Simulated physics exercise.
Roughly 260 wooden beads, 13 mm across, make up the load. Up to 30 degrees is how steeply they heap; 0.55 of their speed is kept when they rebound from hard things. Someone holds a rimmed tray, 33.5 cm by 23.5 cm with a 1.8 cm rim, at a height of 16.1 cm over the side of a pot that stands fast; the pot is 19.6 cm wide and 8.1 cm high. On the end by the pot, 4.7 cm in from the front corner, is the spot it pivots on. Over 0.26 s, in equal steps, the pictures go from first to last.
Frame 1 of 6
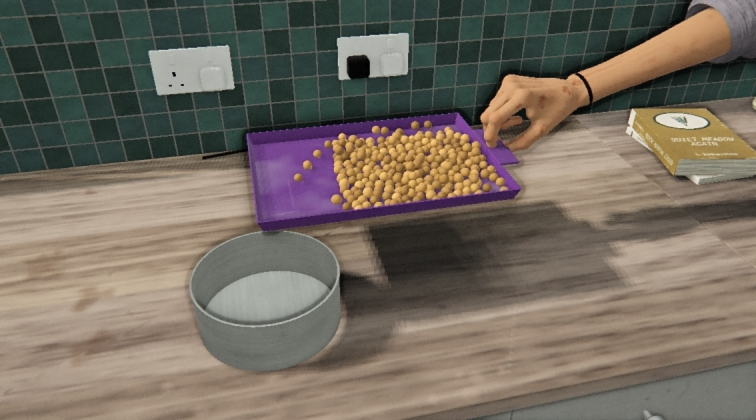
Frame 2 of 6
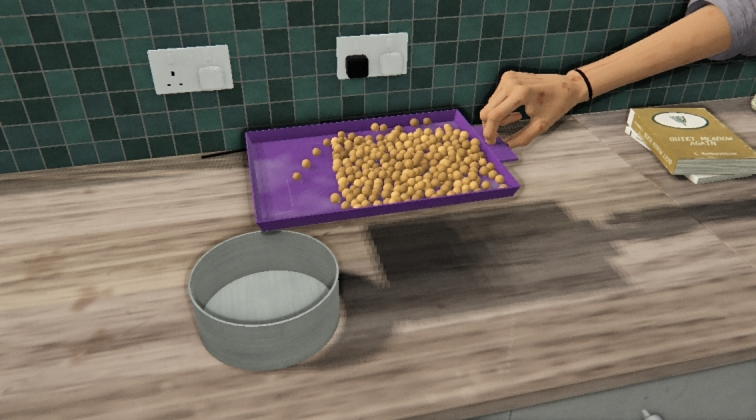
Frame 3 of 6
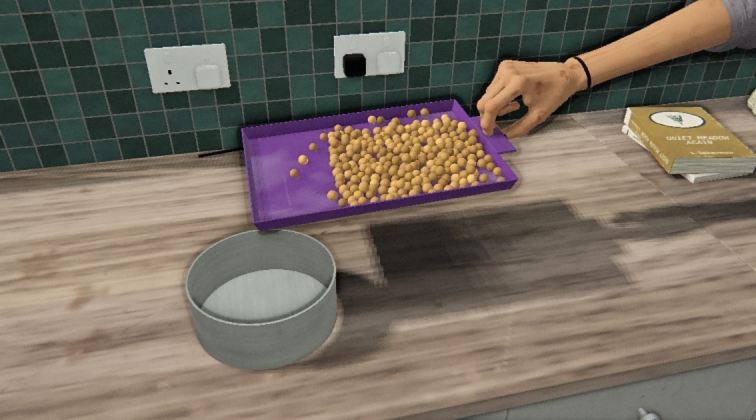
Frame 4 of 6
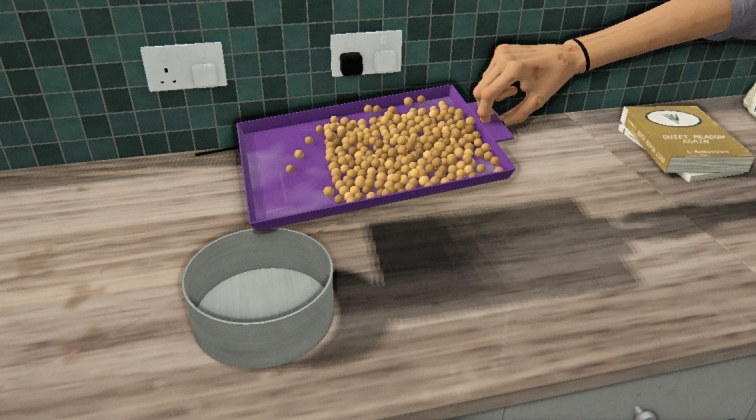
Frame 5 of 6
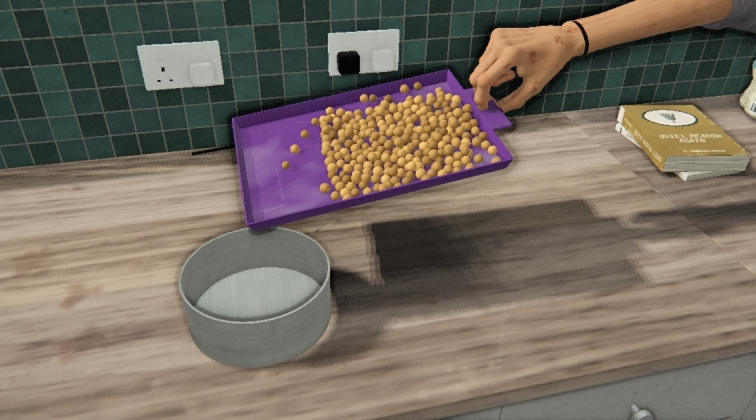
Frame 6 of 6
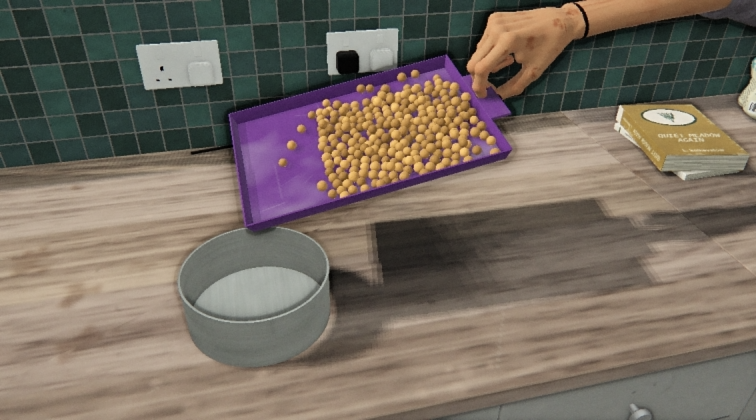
A hand with a dark band at its wrist raises the right end of a purple rimmed tray, tilting it gradually down to the left above a wooden kitchen counter, seen from slightly above. Round tan beads lie heaped on the tray, with a grey pot below left, books at right and sockets on green tiles behind. The beads keep their arrangement on the tray while the view drifts very slightly.
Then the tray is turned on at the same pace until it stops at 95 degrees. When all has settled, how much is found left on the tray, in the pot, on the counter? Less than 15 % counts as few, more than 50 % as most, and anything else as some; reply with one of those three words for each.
Here it is: Tray: Few, pot: Most, counter: Few.
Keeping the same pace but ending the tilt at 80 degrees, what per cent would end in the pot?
95 percent.
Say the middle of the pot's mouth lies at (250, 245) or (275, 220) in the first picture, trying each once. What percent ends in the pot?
Roughly 40 per cent, then 0 per cent.
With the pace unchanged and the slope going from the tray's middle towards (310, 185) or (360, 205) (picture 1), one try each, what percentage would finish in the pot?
The share comes to roughly 70 in a hundred, then roughly 60 in a hundred.
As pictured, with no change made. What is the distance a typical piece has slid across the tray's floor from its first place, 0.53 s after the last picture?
It has moved some 14 cm from its start.
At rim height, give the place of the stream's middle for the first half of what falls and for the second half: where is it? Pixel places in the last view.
Earlier half close to (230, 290), later half at (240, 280) in pixels.
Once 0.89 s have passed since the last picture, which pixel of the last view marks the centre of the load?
Estimated load position: Around (244, 299).
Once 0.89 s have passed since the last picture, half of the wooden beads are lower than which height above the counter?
The halfway line is at about 6 cm.
Then, 0.53 s after the last picture, tilt 53 degrees; the tray holds 90 %, the pot 0 %.
Then, 0.89 s after the last picture, tilt 78 degrees; the tray holds 35 %, the pot 50 %.
Then, 1.33 s after the last picture, tilt 95 degrees; the tray holds 0 %, the pot 95 %.
In the end, tray 0 %, pot 95 %, counter 5 %.
